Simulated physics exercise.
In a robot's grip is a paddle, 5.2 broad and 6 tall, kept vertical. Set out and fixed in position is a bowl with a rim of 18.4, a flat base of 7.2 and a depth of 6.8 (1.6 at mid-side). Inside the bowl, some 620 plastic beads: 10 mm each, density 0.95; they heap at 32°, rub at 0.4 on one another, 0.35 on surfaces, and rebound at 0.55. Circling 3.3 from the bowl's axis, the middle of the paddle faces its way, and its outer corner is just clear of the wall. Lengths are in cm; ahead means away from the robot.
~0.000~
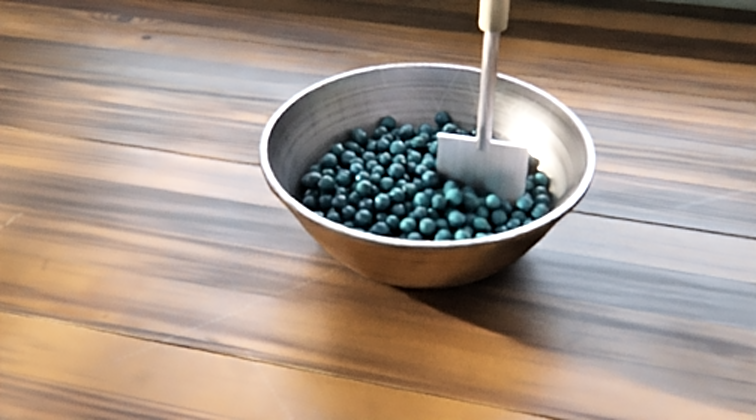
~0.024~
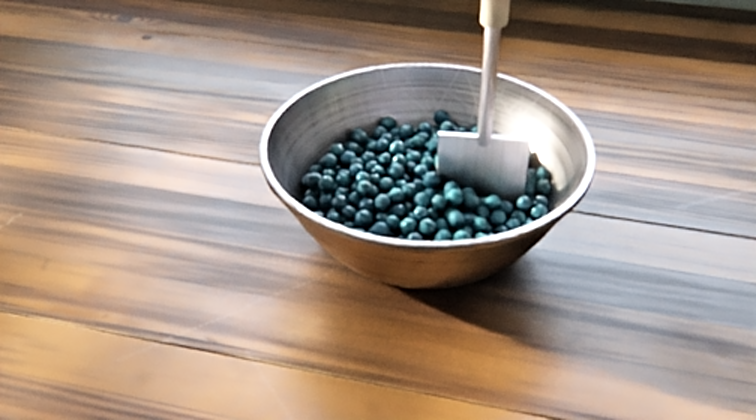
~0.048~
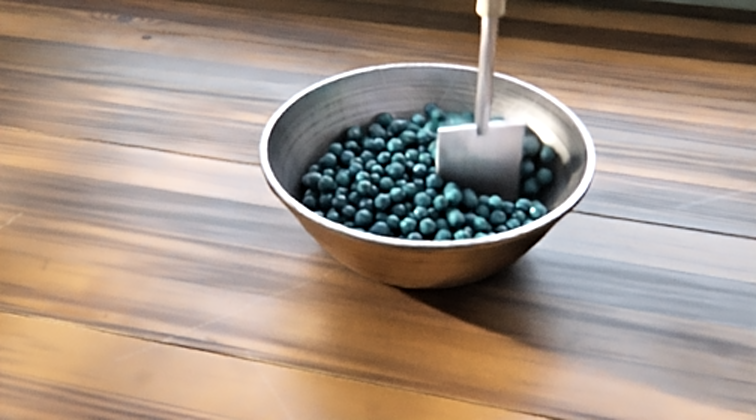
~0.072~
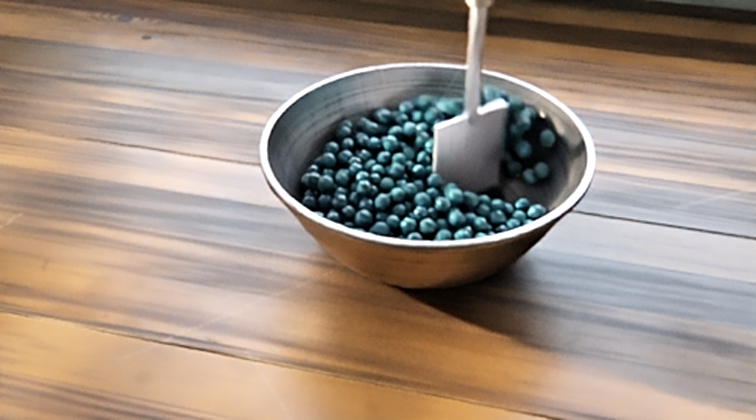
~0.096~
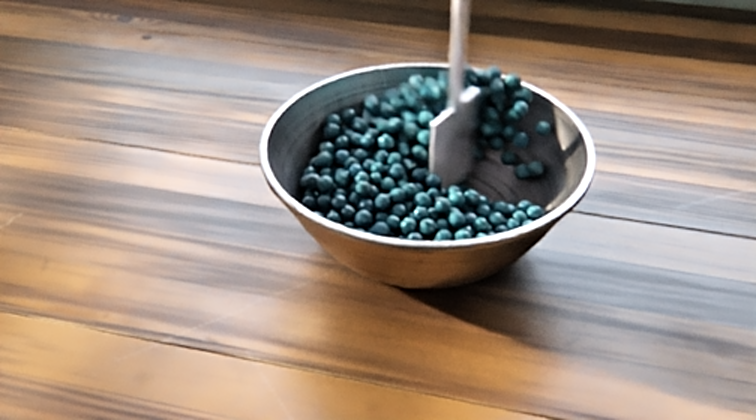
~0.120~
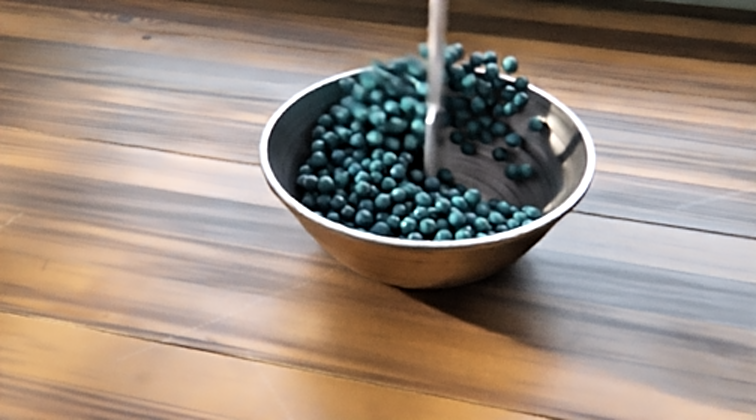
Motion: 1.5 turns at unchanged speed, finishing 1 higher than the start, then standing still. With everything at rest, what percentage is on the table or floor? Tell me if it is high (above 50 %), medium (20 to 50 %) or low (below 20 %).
It is medium, 20 to 50 %.
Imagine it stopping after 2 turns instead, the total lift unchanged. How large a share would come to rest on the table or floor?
Estimate: Near 35 %.
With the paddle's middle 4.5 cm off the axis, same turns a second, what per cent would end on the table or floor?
Some 30 percent would.
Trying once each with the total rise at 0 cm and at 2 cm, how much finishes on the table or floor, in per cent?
I'd say some 35 per cent, and some 25 per cent.
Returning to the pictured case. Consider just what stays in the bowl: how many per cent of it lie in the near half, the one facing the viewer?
Close to 50 in a hundred.
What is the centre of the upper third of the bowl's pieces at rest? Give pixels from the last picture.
Near (376, 191).
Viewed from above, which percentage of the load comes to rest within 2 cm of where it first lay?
Estimate: 5 per cent.
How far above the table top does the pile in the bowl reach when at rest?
6.0 cm, roughly.
After 0.30 s, 265° round, highest piece 11 above the table; 524 in the bowl, 29 on the table or floor, 62 in flight or on the tool.
After 0.49 s, 76° round, highest piece 9 above the table; 451 in the bowl, 139 on the table or floor, 25 in flight or on the tool.
After 0.78 s, 180° round, highest piece 6 above the table; 428 in the bowl, 186 on the table or floor, 1 in flight or on the tool.
After 1.48 s, 180° round, highest piece 6 above the table; 428 in the bowl, 187 on the table or floor.
At rest, 428 in the bowl, 187 on the table or floor. That is 30 % on the table or floor.
